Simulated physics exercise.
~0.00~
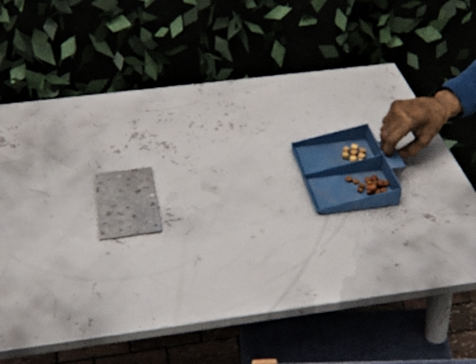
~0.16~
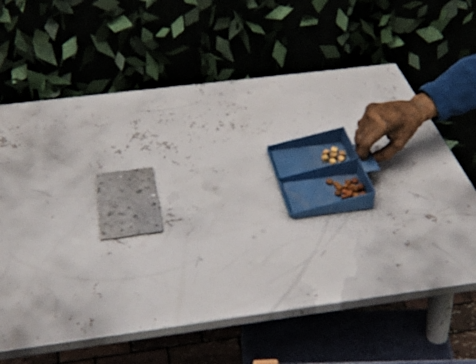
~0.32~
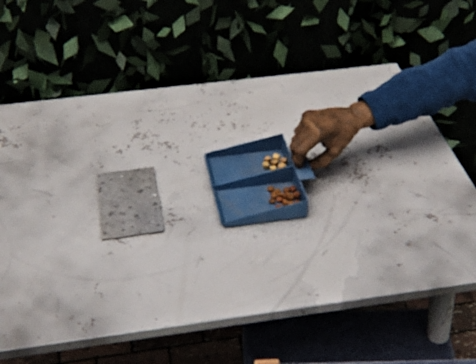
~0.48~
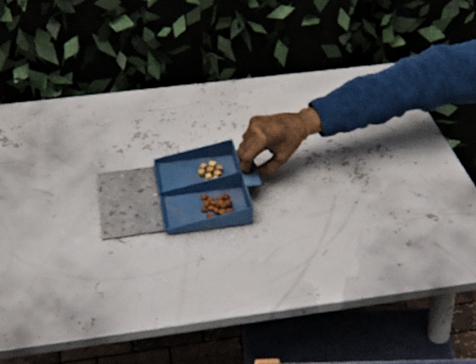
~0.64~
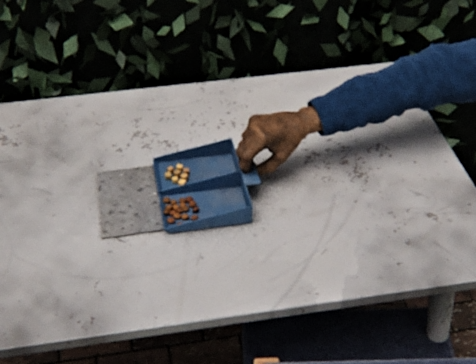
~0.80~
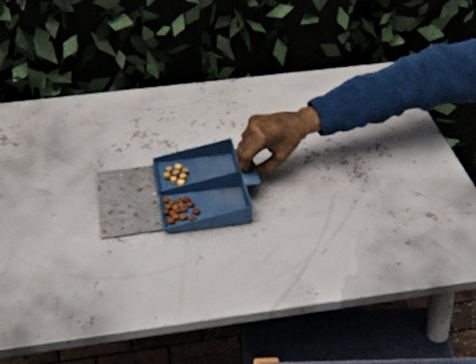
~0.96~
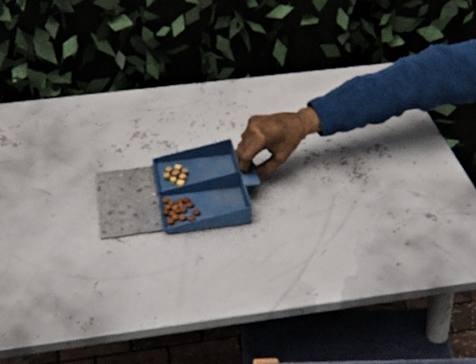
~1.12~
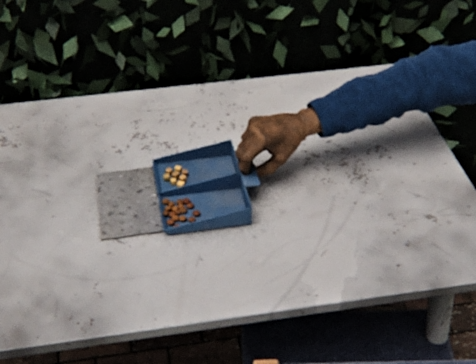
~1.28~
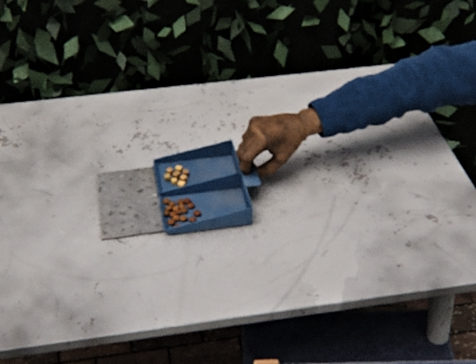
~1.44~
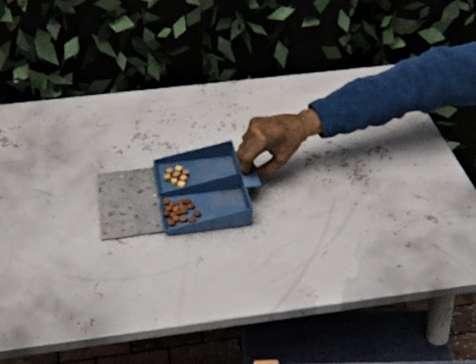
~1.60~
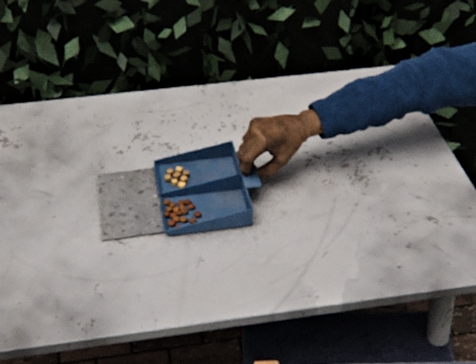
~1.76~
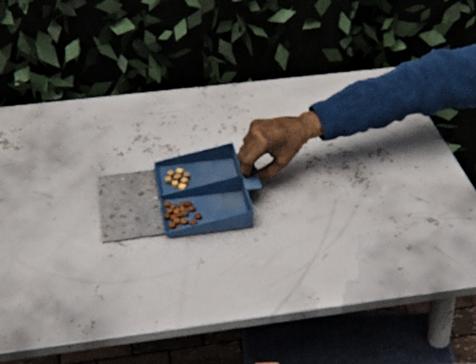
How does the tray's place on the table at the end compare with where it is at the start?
At the start the tray is near the right end of the table, well away from the grey slab. By the end it is much farther left, resting up against the slab.
